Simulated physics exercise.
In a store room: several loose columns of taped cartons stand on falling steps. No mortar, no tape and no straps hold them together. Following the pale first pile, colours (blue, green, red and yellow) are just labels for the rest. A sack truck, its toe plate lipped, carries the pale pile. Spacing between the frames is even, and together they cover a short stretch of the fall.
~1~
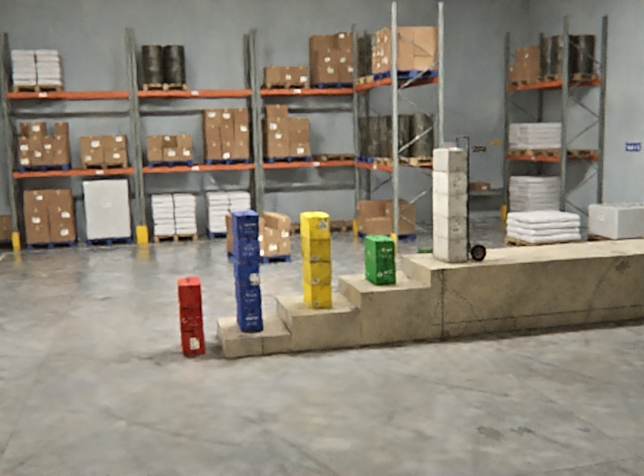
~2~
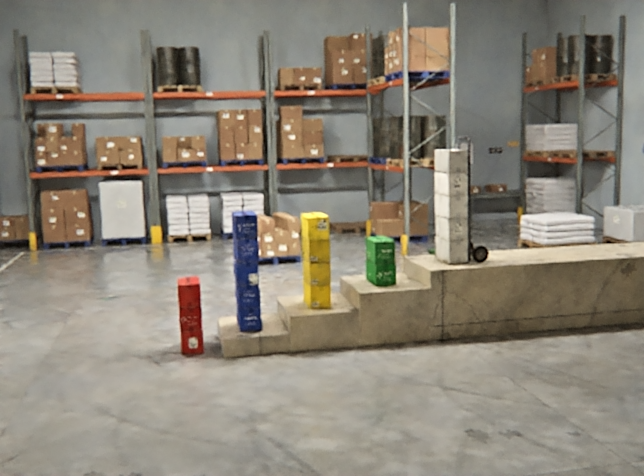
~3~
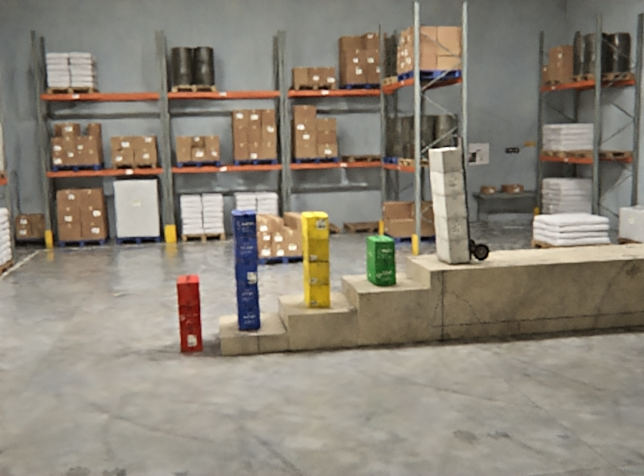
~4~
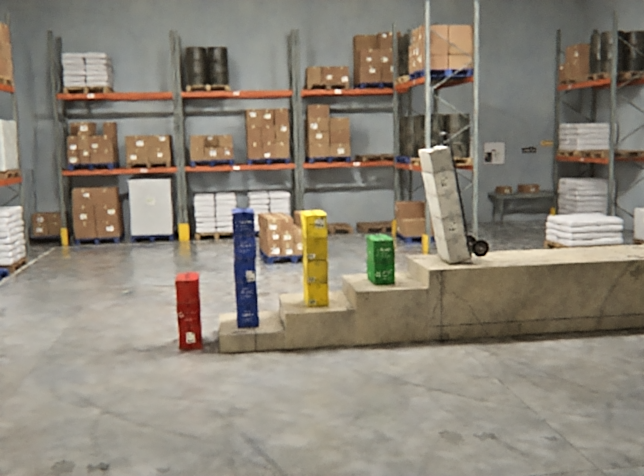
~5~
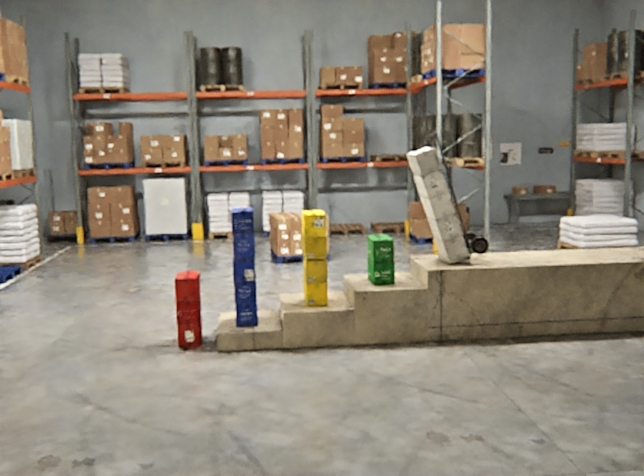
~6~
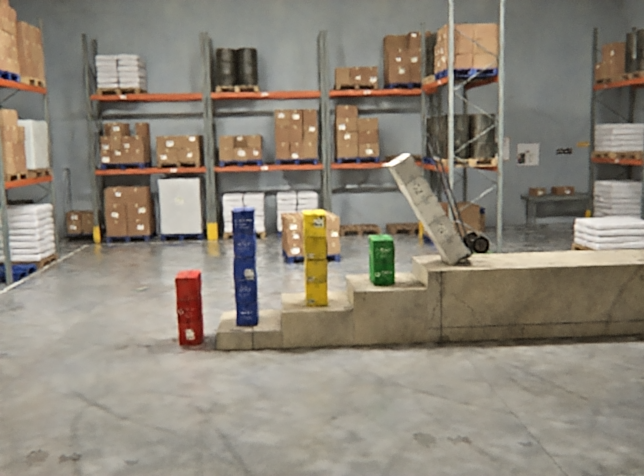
Pale carton column on a sack truck leaning steadily left above steps where green, yellow, blue and red stacks stand still.
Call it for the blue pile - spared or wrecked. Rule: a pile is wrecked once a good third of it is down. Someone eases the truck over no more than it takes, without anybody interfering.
The blue pile is wrecked.
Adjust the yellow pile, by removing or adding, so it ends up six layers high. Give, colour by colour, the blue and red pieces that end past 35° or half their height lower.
Colour by colour, the counts come to blue 4 and red 2.
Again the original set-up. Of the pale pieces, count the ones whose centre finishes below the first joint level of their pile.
The number works out at 4.
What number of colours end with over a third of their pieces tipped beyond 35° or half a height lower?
Altogether, 3.
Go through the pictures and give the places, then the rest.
In the first picture (places mark the middle of the side facing us; the camera moves round a little), truck frame (468, 162) level; top blue carton (248, 227); top yellow carton (320, 228); the rest undisturbed.
In the second picture, truck frame (469, 163) level; top blue carton (247, 227).
In the third picture, truck frame (464, 161) rocked barely, top of the pale pile leaning barely; top blue carton (245, 226); the rest undisturbed.
In the fourth picture, truck frame (453, 159) rocked a little, top of the pale pile leaning a little; top blue carton (244, 224); the rest undisturbed.
In the fifth picture, truck frame (444, 159) rocked clearly, top of the pale pile leaning clearly; top blue carton (243, 223); the rest undisturbed.
In the sixth picture, truck frame (440, 159) rocked clearly, top of the pale pile leaning well over; top blue carton (243, 223); top red carton (186, 289); the rest undisturbed.
Soon after the last picture, 5 of the pale pile down; none of the 5 blue cartons down (0 of 14 in all colours); top blue carton unmoved.
A little later, 5 of the pale pile down; none of the 5 blue cartons down (3 of 14 in all colours); top blue carton leaning barely; top yellow carton leaning clearly, half its height lower.
Later still, 5 of the pale pile down; 4 of the 5 blue cartons down (8 of 14 in all colours); top blue carton leaning steeply, some two heights lower; top yellow carton leaning clearly, some two heights lower.
After that, 5 of the pale pile down; 5 of the 5 blue cartons down (12 of 14 in all colours); top blue carton on its side; top yellow carton leaning steeply, some three heights lower.
At rest, 5 of the pale pile down; 5 of the 5 blue cartons down (12 of 14 in all colours); top blue carton on its side; top yellow carton leaning well over, some three heights lower. As the last picture would show them, middles, top blue carton near (76, 327), top yellow carton near (177, 296).
